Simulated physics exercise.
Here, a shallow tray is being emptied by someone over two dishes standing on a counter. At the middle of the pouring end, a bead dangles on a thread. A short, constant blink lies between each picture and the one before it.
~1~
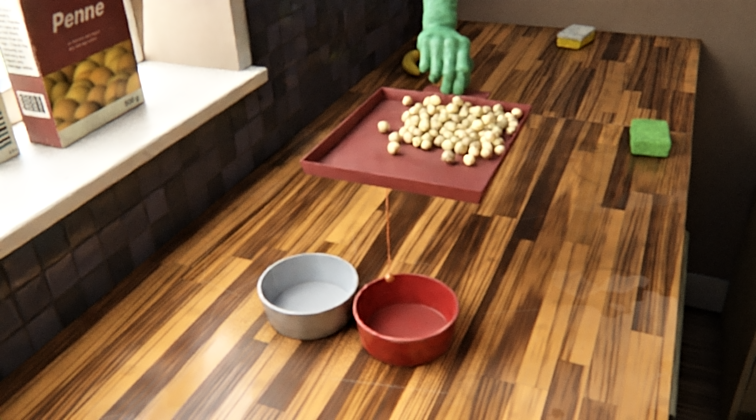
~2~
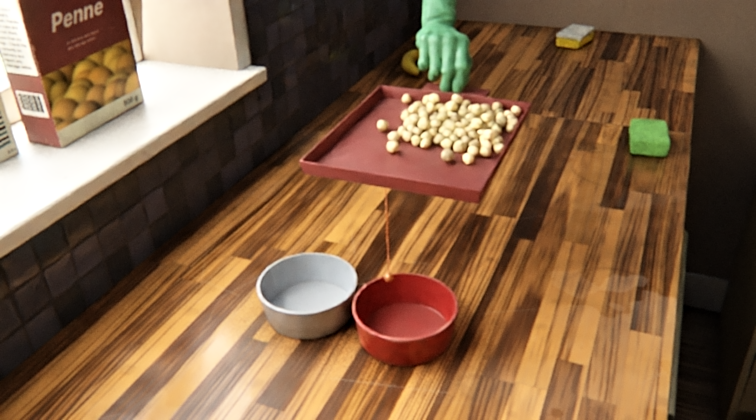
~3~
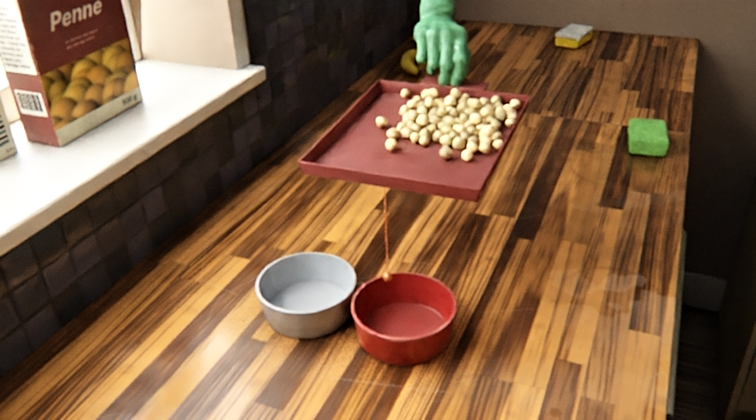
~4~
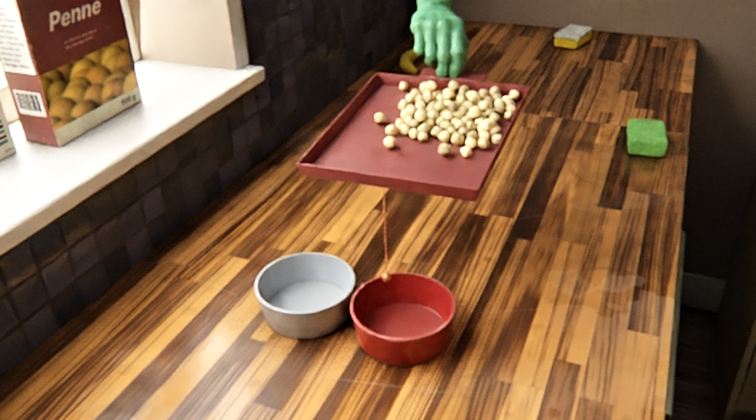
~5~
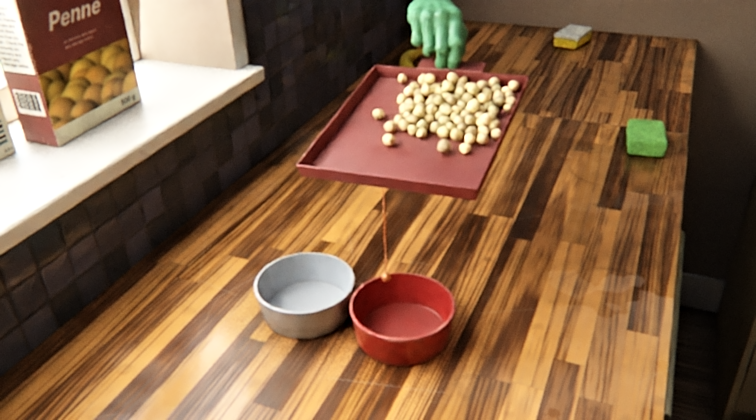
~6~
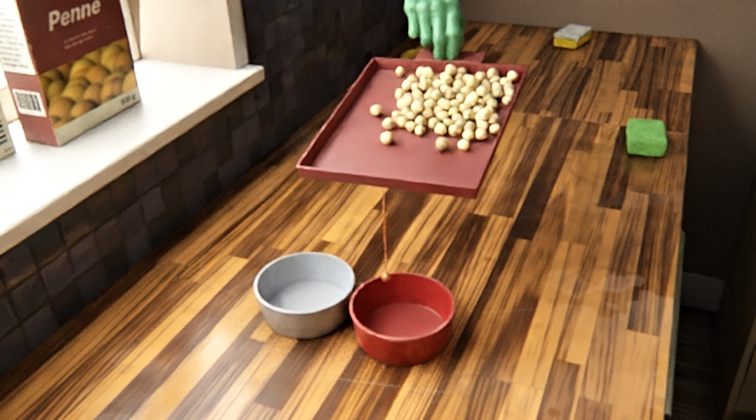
A green hand grips the far end of a shallow dark red tray of pale, round nuts above a striped wooden counter, seen from above at an angle. Below are a grey bowl at left and a red one at right, with a bead on a thread, a penne box upper left and sponges behind. The hand gradually raises the tray's far end, tilting it slightly toward the near left corner, while the camera stays nearly still.
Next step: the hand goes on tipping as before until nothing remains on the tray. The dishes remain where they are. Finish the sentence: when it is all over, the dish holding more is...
The left one.
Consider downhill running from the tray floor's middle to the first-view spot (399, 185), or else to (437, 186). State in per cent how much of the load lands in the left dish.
Shares: 10 %, then 0 %.
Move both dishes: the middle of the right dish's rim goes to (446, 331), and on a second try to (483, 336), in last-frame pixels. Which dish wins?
At the first spot the left-side one comes out ahead, at the second spot the left-side one.
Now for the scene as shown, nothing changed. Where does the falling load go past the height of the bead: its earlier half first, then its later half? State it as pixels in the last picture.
The first part passes (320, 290); everything after passes (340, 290).
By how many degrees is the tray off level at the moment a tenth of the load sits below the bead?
Near 90 degrees.
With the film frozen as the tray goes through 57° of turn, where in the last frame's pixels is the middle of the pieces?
The middle of the pieces shows up near (371, 151).
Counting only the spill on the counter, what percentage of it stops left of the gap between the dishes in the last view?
Roughly 70 in a hundred.
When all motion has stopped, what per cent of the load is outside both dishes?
My estimate is close to 30 %.
Soon after the last picture, tray tipped steeply; nearly all on the tray; a stray few in the right dish; a small part in the left dish; a stray few outside both; a stray few in the air.
A little later, tray tipped right over; about two thirds on the tray; a stray few in the right dish; a small part in the left dish; a small part outside both; about a quarter in the air.
Later still, tray tipped past a quarter turn; about a quarter in the right dish; about half in the left dish; about a quarter outside both.
At rest, tray tipped past a quarter turn; about a quarter in the right dish; about half in the left dish; about a quarter outside both.
